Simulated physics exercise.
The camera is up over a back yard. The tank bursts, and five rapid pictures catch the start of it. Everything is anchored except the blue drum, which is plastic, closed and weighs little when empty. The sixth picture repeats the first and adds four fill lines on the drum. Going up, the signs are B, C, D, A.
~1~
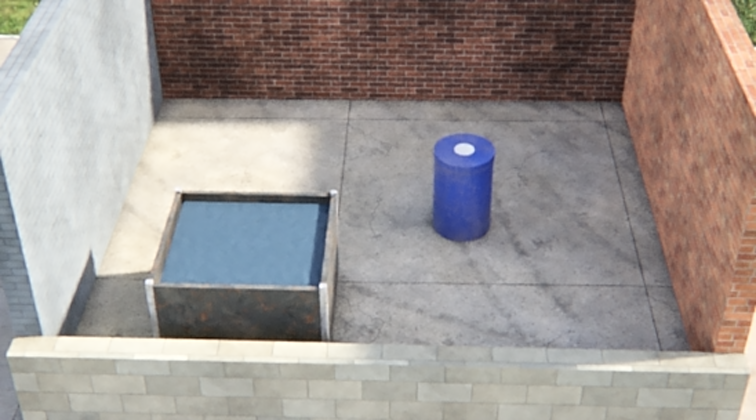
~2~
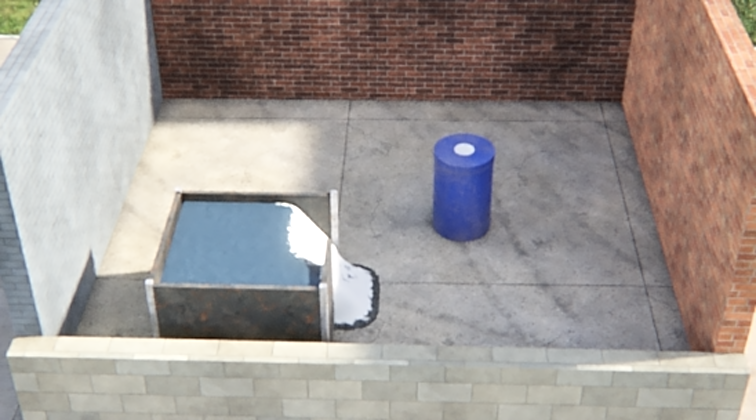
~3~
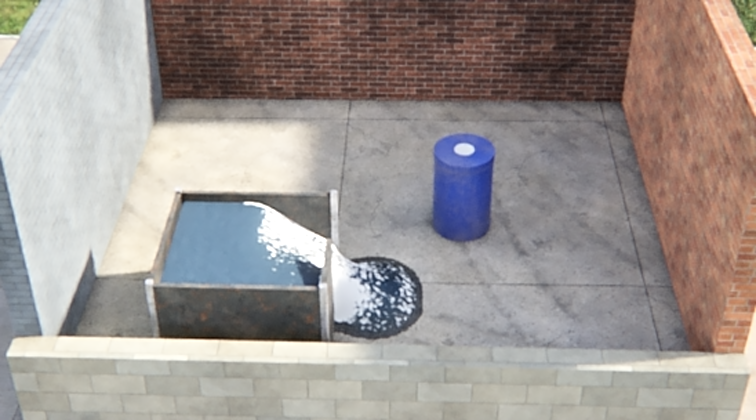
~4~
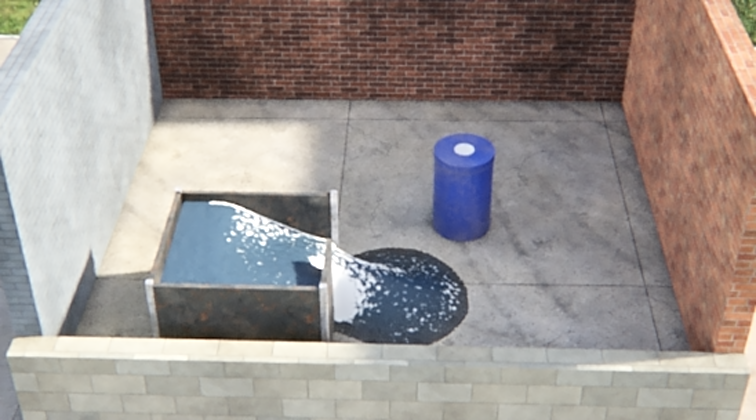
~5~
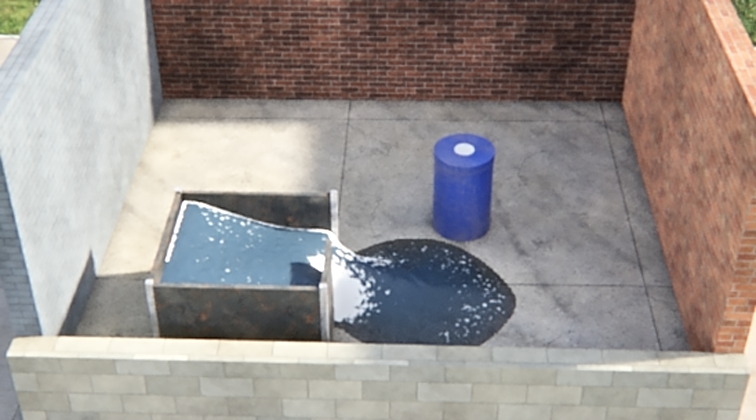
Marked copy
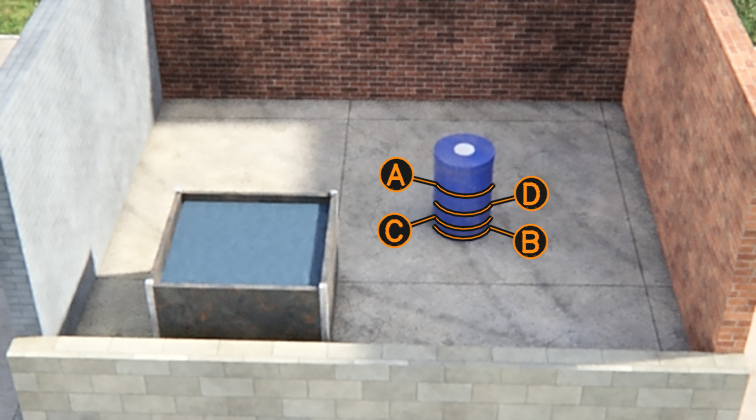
At first, a rusty open tank full of water sits beside a blue drum in a walled concrete yard. Water then pours out of the tank's right side, foaming white onto the ground. The dark puddle spreads steadily rightward and back, while the tank's water level sinks and the drum stays still.
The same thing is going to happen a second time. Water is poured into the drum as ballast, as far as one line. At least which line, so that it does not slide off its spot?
The limit is D.
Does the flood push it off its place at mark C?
Yes.
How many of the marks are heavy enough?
Two of them.
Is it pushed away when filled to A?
No, that is safe.
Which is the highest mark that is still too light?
That would be C.
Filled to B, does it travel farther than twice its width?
Yes.
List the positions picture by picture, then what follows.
The first frame shows lid of the blue drum at (465, 150); tank full, its middle at (247, 244).
In the second frame, 1 % of the ground under water, its edge towards the drum at (369, 279).
In the third frame, 3 % of the ground under water, its edge towards the drum at (403, 271).
In the fourth frame, 5 % of the ground under water, its edge towards the drum at (417, 255).
The fifth frame shows lid of the blue drum at (465, 150); 8 % of the ground under water, its edge towards the drum at (430, 244).
In orange, A at (465, 196); B at (462, 238); C at (463, 228); D at (464, 214); from the bottom up B, C, D, A.
For mark A, it does not move.
For mark B, it is pushed about 6 times its own width away.
For mark C, it is pushed about half its own width away.
For mark D, it does not move.
